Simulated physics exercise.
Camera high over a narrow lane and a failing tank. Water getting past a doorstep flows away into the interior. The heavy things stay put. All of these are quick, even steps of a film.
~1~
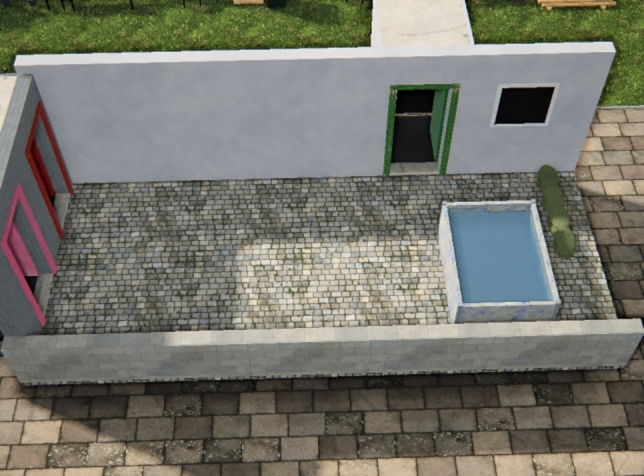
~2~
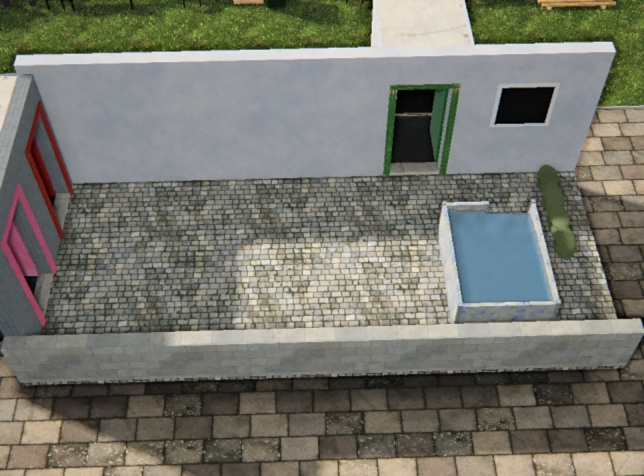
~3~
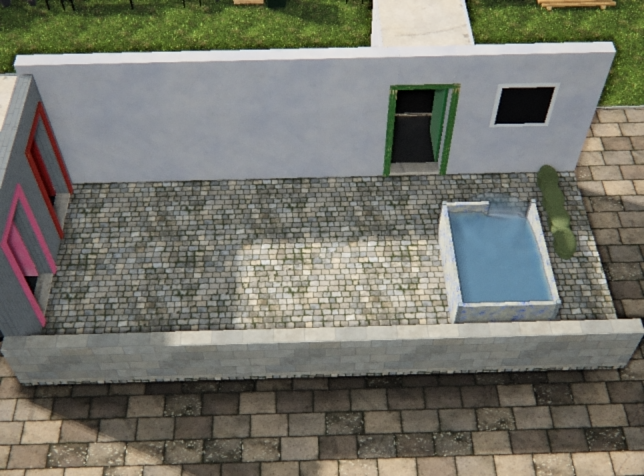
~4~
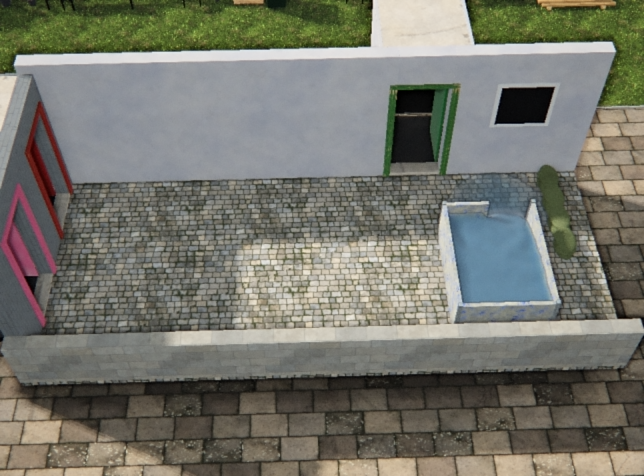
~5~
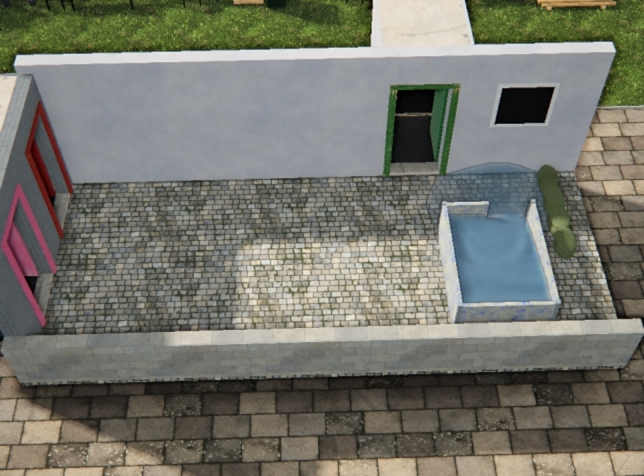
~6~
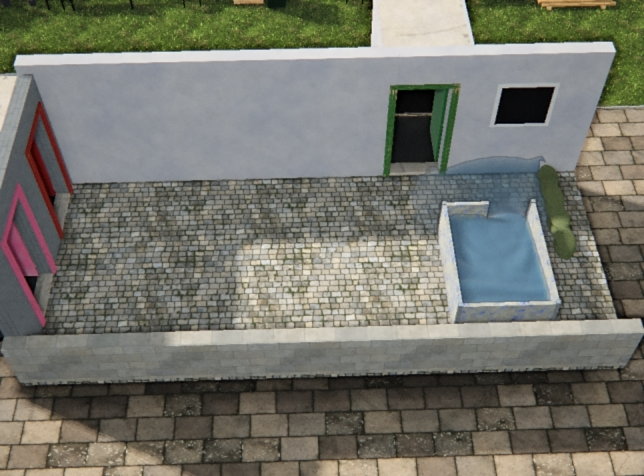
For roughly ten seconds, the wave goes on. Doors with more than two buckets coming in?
As I see it, the pink door will break the limit. The green door will break the limit. The red door will break the limit.
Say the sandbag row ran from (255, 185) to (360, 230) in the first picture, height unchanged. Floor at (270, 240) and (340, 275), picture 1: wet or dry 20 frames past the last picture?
Taken in order, the two places are bare and drenched.
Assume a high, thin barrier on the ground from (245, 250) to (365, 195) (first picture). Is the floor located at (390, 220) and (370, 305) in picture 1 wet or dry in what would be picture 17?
First point soaked, second point spared.
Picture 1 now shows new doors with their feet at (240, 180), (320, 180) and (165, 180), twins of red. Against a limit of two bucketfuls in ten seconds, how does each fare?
Result per door, in the listed order - below the line, below the line, below the line.
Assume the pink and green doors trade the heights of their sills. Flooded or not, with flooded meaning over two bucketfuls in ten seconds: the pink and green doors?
Result - pink comes in low, green comes in high.
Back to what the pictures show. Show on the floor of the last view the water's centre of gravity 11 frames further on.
It is around (480, 239).
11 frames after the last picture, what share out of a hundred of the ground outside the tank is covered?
About 25 %.
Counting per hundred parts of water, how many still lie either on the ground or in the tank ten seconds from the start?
Estimate: 76 %.
A moment on, water covers 10 % of the floor; the pink door not reached, the green door under two buckets in, the red door not reached.
Next, water covers 25 % of the floor; the pink door not reached, the green door under two buckets in, the red door not reached.
Then, water covers 55 % of the floor; the pink door not reached, the green door over two buckets in, the red door not reached.
Later, water covers 90 % of the floor; the pink door under two buckets in, the green door over two buckets in, the red door over two buckets in.
In the end, water covers 90 % of the floor; the pink door over two buckets in, the green door over two buckets in, the red door over two buckets in.
